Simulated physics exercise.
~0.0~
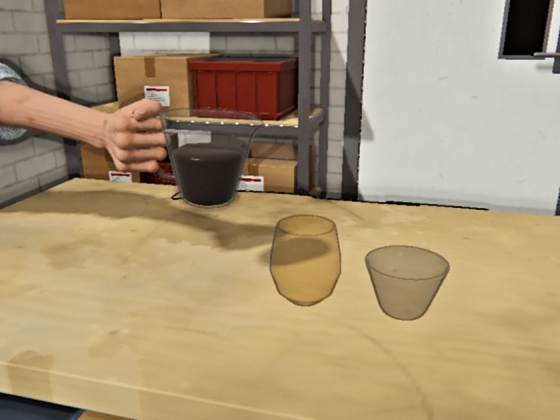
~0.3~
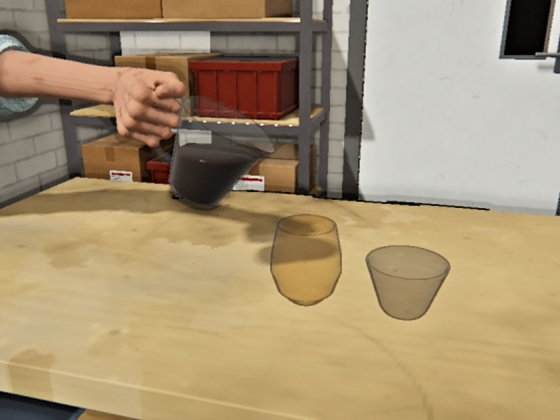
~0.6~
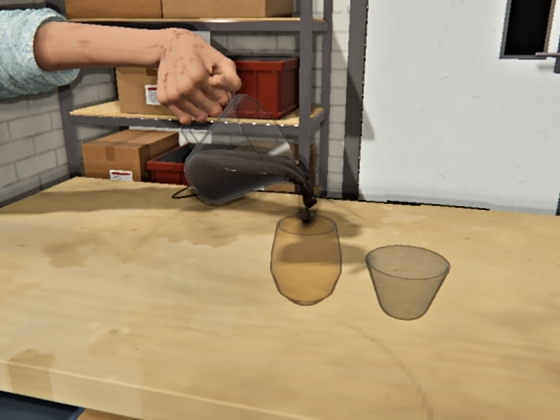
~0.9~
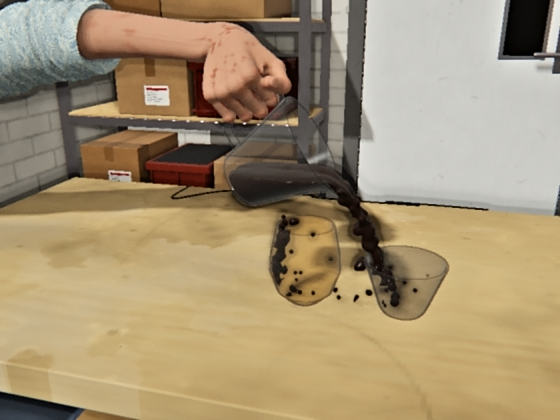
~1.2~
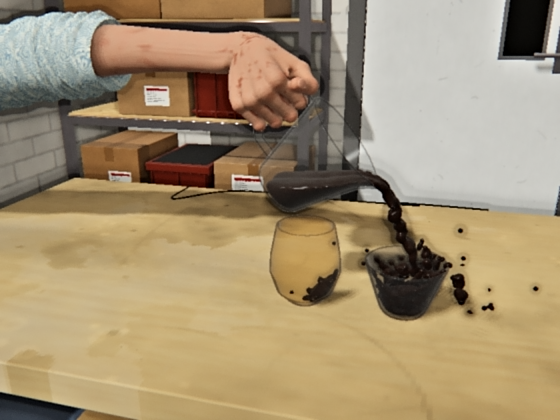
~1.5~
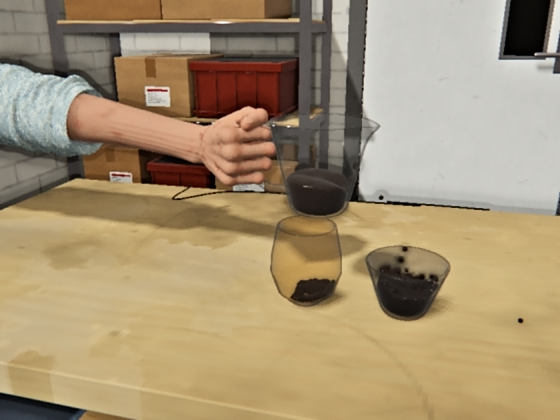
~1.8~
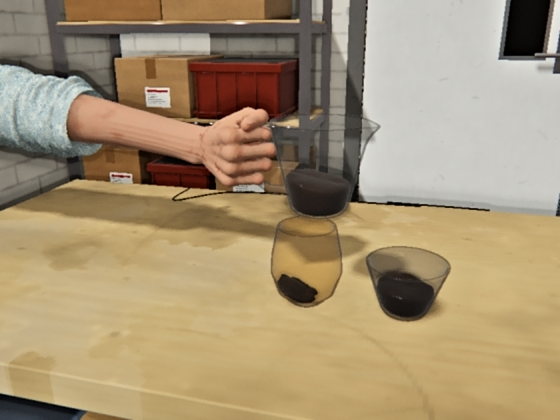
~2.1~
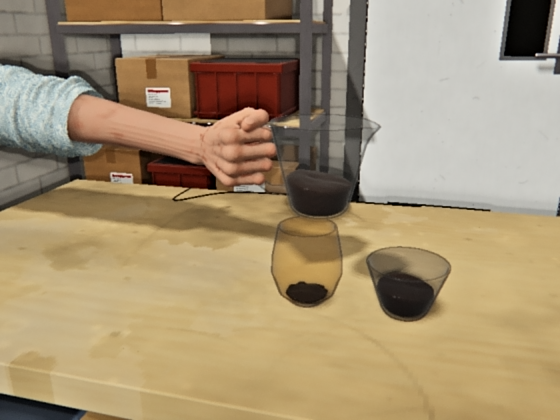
A hand tipped a clear jug of dark coffee and carried it to the right, pouring a little into the round-bellied glass and more into the cup beside it, splashing some drops, then righted the jug with coffee still inside.
